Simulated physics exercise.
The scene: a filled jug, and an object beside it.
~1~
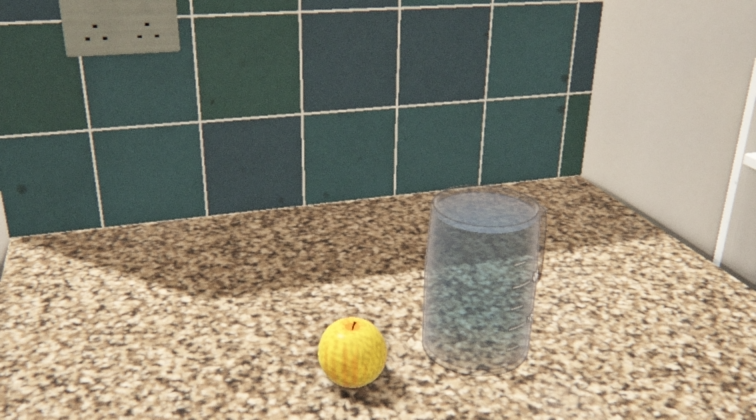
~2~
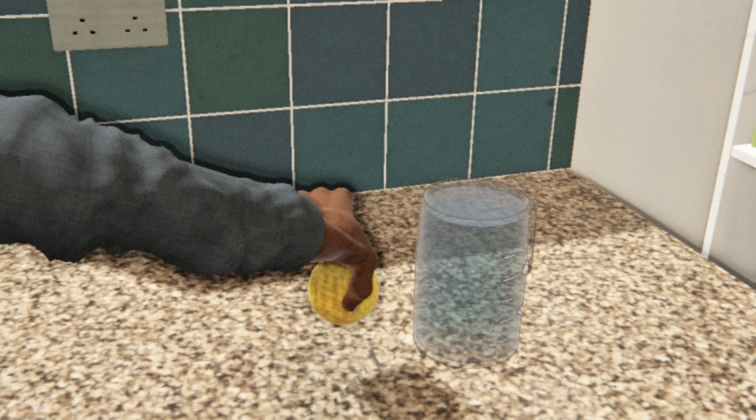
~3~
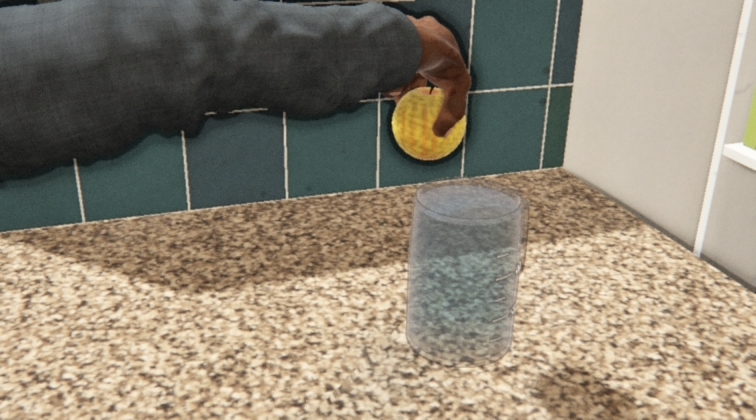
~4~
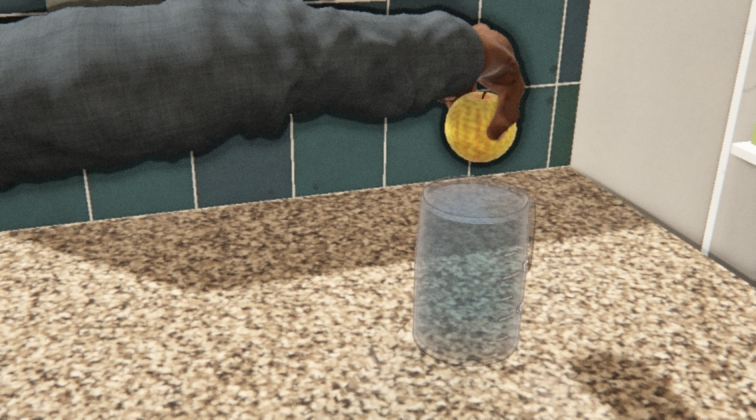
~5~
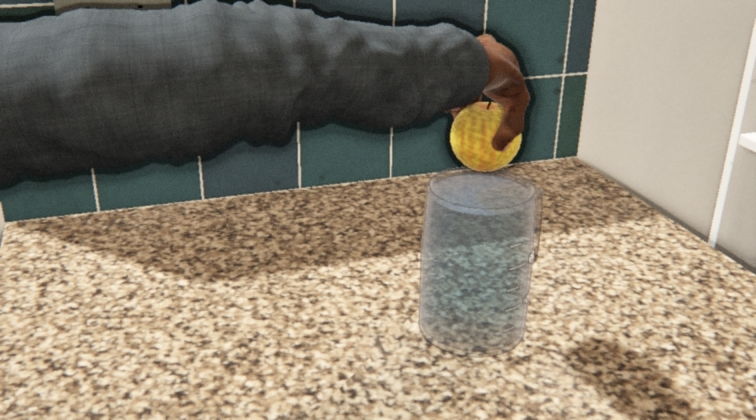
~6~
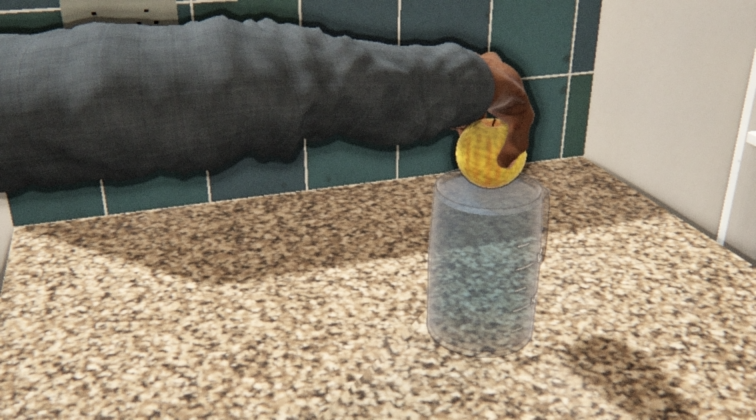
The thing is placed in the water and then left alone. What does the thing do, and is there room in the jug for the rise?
The object is held up, while the jug spills some.
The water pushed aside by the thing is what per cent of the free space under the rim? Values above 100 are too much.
Roughly 190 in a hundred.
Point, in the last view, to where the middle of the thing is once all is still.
Its centre ends up around (488, 201) in the last picture.
Shortly, the apple enters the water; the jug is full to the brim.
Then, the apple comes up again; the jug is full to the brim; the top is wet.
At the finish, the apple bobs at the top; the jug is full to the brim; the top is wet.
